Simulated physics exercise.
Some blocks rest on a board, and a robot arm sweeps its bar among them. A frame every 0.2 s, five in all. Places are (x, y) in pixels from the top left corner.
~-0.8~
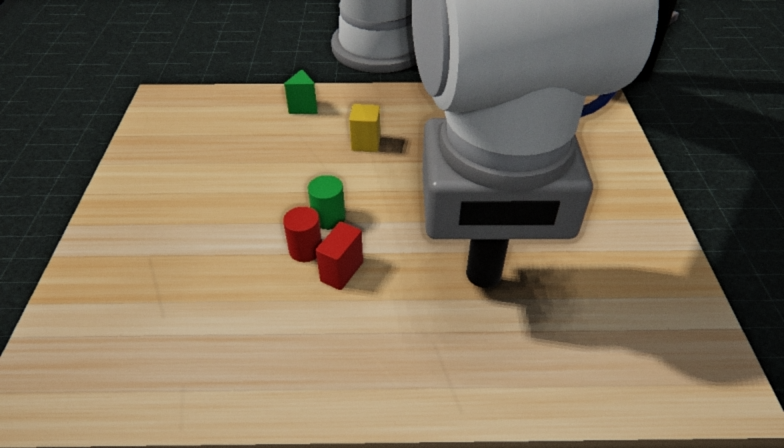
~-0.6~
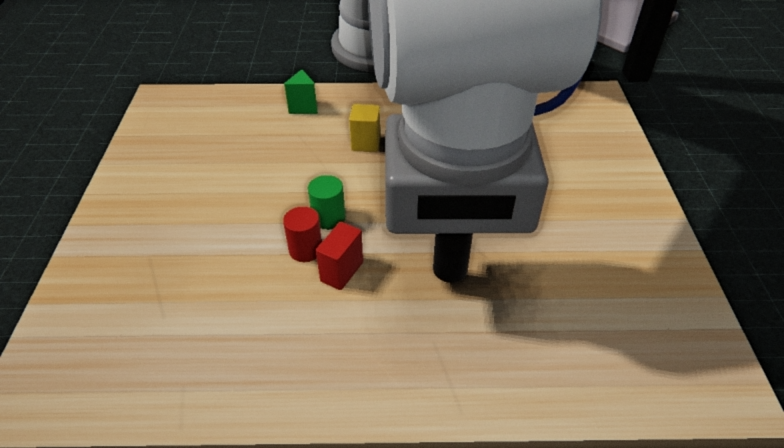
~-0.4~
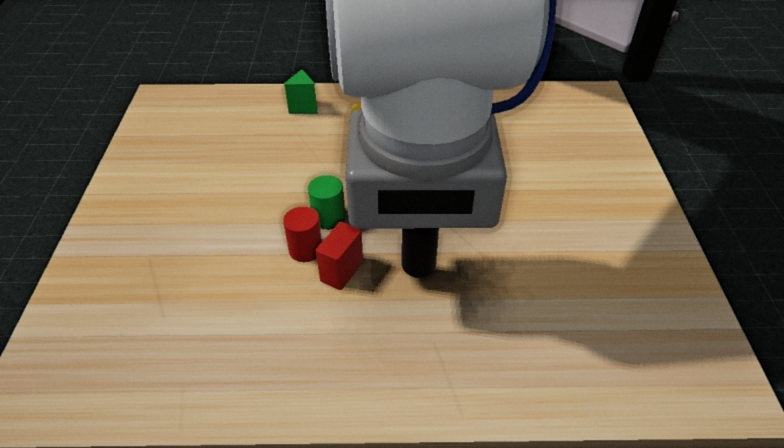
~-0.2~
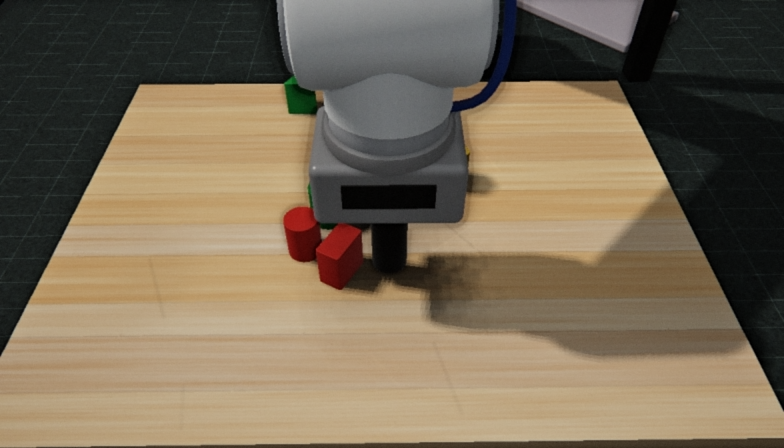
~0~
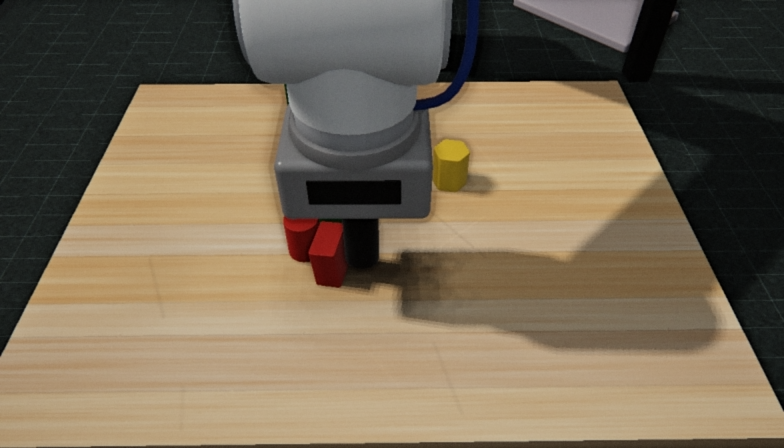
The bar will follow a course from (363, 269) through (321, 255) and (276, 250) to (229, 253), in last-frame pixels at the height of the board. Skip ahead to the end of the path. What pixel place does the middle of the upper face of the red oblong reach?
I'd place it at (188, 225), taking the centre of its top.
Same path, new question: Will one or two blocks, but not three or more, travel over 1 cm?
Yes, I think so.
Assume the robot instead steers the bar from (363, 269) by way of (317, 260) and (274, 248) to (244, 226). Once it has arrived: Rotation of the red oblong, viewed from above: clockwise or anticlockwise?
Rotation: Counter-clockwise.
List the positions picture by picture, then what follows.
The first picture shows bar tip at (484, 275); block tops, red round block at (301, 218); green round block at (325, 186); red oblong at (339, 240).
The second picture shows bar at (450, 270); blocks unchanged.
The third picture shows bar at (419, 265); blocks unchanged.
The fourth picture shows bar at (390, 261); blocks unchanged.
The fifth picture shows bar at (362, 257); red round block at (301, 218); green round block hidden; red oblong at (329, 238).
What follows on the original path. One third of the way, bar at (318, 242); red round block at (257, 208); red oblong at (285, 227), turned 20° anticlockwise.
Two thirds of the way, bar at (273, 237); red round block at (217, 199); red oblong at (237, 220).
At the end, bar at (225, 241); red round block at (195, 195); green round block in place; red oblong at (188, 225), turned 15° anticlockwise.
